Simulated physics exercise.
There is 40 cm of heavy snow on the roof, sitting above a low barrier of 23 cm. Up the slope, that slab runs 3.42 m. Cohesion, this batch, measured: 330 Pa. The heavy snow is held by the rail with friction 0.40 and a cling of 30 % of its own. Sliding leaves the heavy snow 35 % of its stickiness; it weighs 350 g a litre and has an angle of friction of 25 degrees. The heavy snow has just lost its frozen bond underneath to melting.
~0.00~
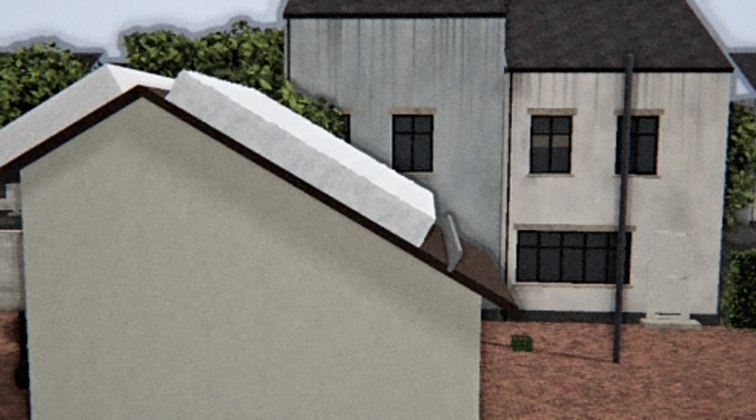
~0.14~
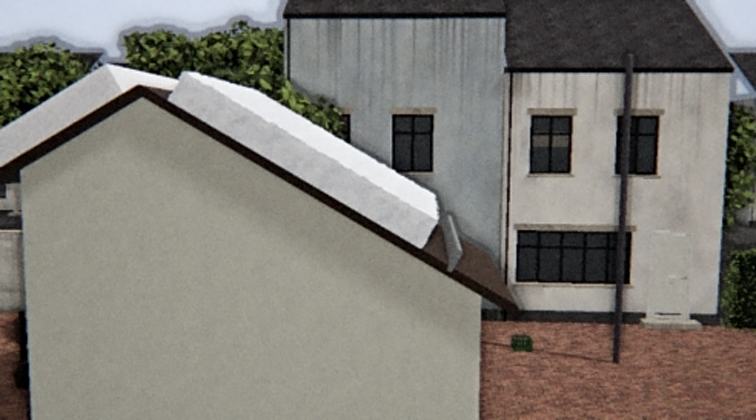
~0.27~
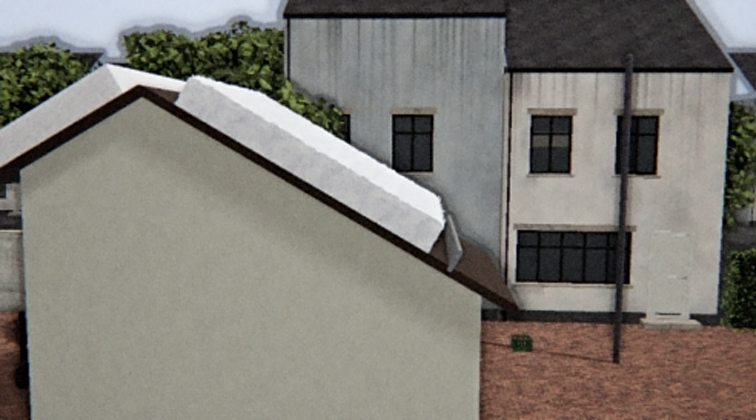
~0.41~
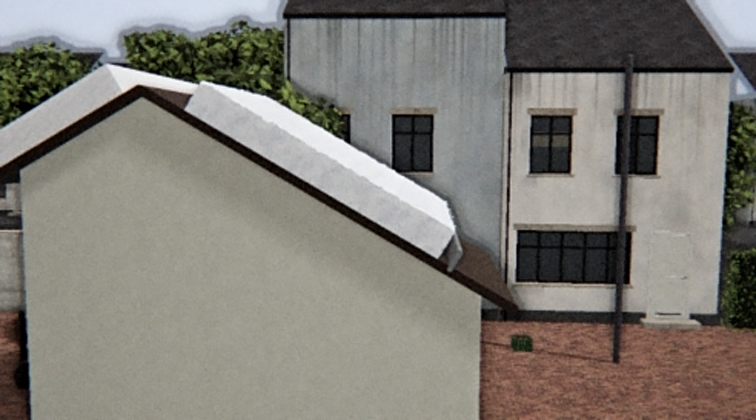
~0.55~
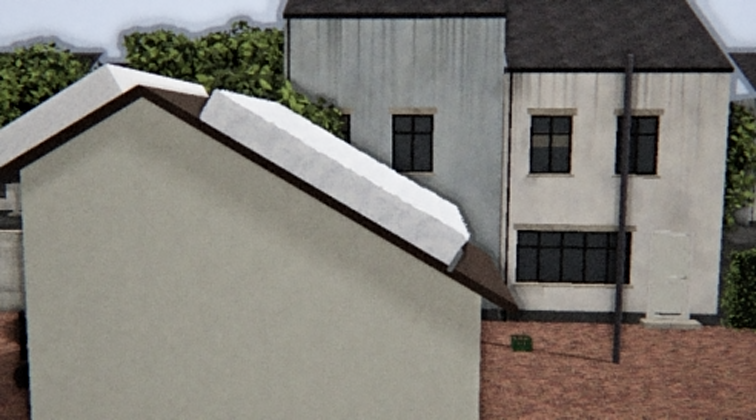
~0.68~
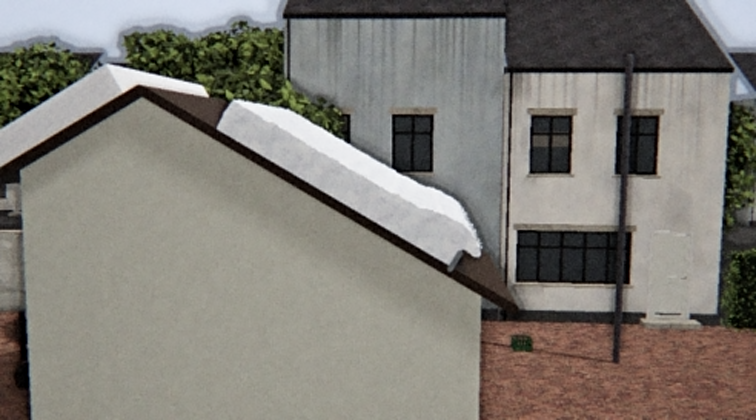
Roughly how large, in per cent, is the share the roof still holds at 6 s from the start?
My estimate is roughly 38 per cent.
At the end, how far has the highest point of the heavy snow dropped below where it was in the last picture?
The top ends up roughly 1.0 m below where it was in the last picture.
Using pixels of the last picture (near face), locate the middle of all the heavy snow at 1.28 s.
Pretty much at (422, 228), I'd say.
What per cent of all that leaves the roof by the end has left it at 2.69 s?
I'd put it near 90 %.
By 1.28 s, 92 % of the snow is on the roof.
By 1.99 s, 59 % of the snow is on the roof.
By 2.69 s, 43 % of the snow is on the roof.
By 3.40 s, 40 % of the snow is on the roof.
By 6.00 s, at the end, 38 % of the snow is on the roof.
